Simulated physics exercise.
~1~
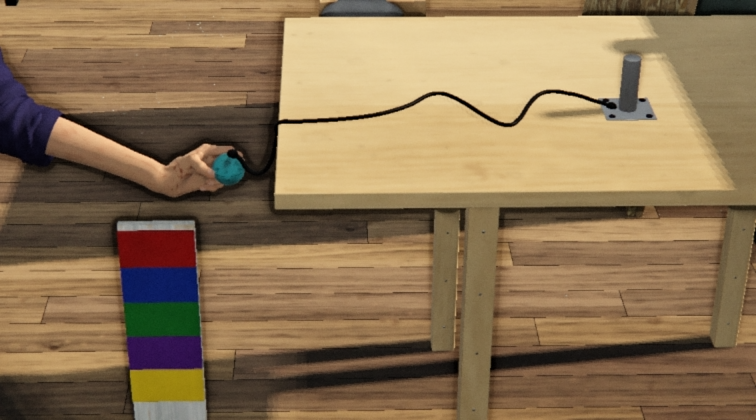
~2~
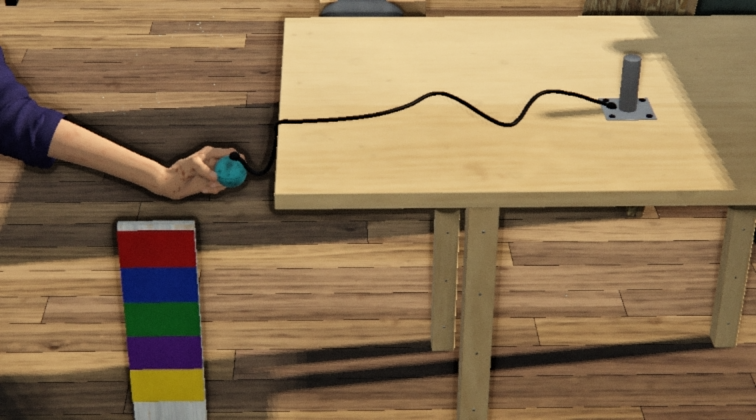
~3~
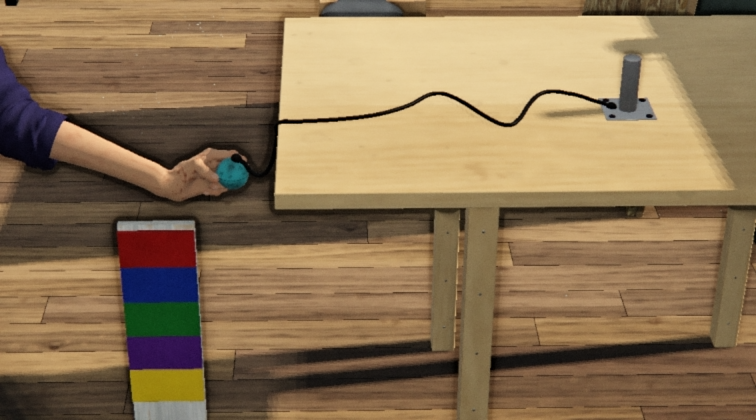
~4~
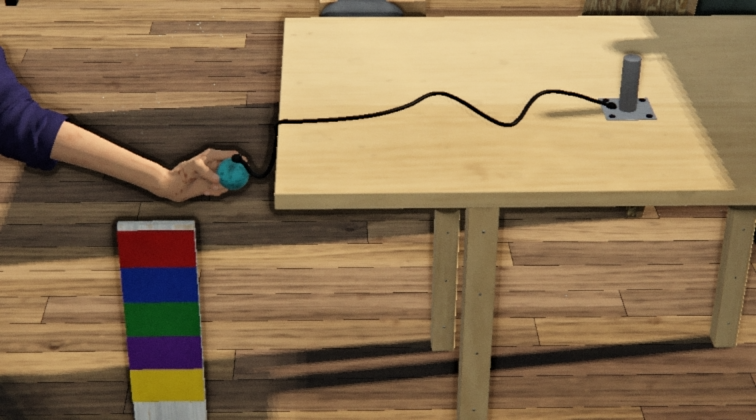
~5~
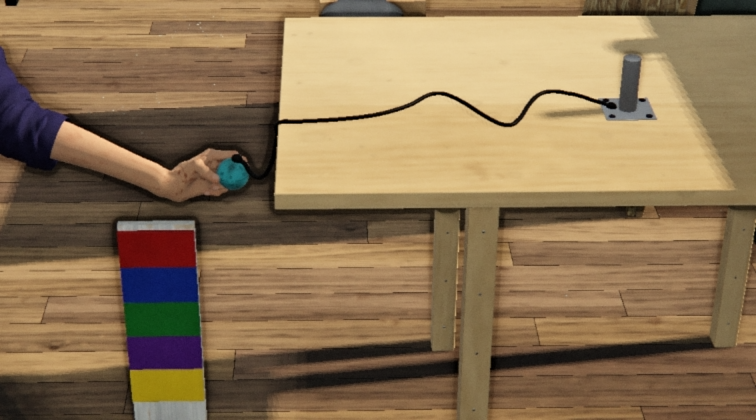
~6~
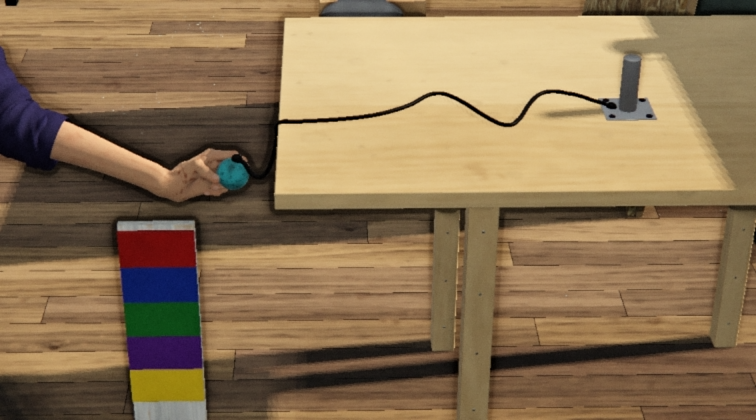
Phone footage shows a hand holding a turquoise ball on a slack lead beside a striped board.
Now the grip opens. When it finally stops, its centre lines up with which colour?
Green.
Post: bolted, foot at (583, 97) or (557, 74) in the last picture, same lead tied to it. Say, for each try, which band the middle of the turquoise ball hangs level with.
Trial 1 - purple; trial 2 - purple.
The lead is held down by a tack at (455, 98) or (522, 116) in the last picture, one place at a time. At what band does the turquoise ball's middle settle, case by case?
Results, in sequence: Red / blue.
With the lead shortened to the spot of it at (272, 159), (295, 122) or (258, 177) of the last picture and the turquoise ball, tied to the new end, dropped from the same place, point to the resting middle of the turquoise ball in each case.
About (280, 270) first, then about (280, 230), and finally about (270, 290).
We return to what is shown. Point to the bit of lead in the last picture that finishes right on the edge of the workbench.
Roughly (389, 112).
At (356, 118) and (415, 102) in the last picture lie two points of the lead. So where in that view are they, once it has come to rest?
I'd put the first at about (276, 155) and the other at about (311, 114).
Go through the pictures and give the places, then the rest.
In the first picture, turquoise ball (228, 169); red (157, 250); blue (159, 286); green (162, 320); purple (165, 354); yellow (167, 386).
In the second picture, turquoise ball (231, 172); lead through (574, 95) (520, 118) (457, 99) (382, 114) (284, 123).
In the third picture, turquoise ball (233, 174).
In the fourth picture, turquoise ball (233, 174); lead through (574, 95) (520, 118) (457, 99) (382, 114) (284, 123).
In the fifth picture, turquoise ball (233, 174).
In the sixth picture, turquoise ball (233, 174); lead through (574, 95) (520, 118) (457, 99) (382, 114) (284, 123).
A little later, ball near (301, 294); level with blue.
Next, ball near (259, 314); level with green.
When it is over, ball near (275, 315); level with green. Its centre hangs level with the green band.
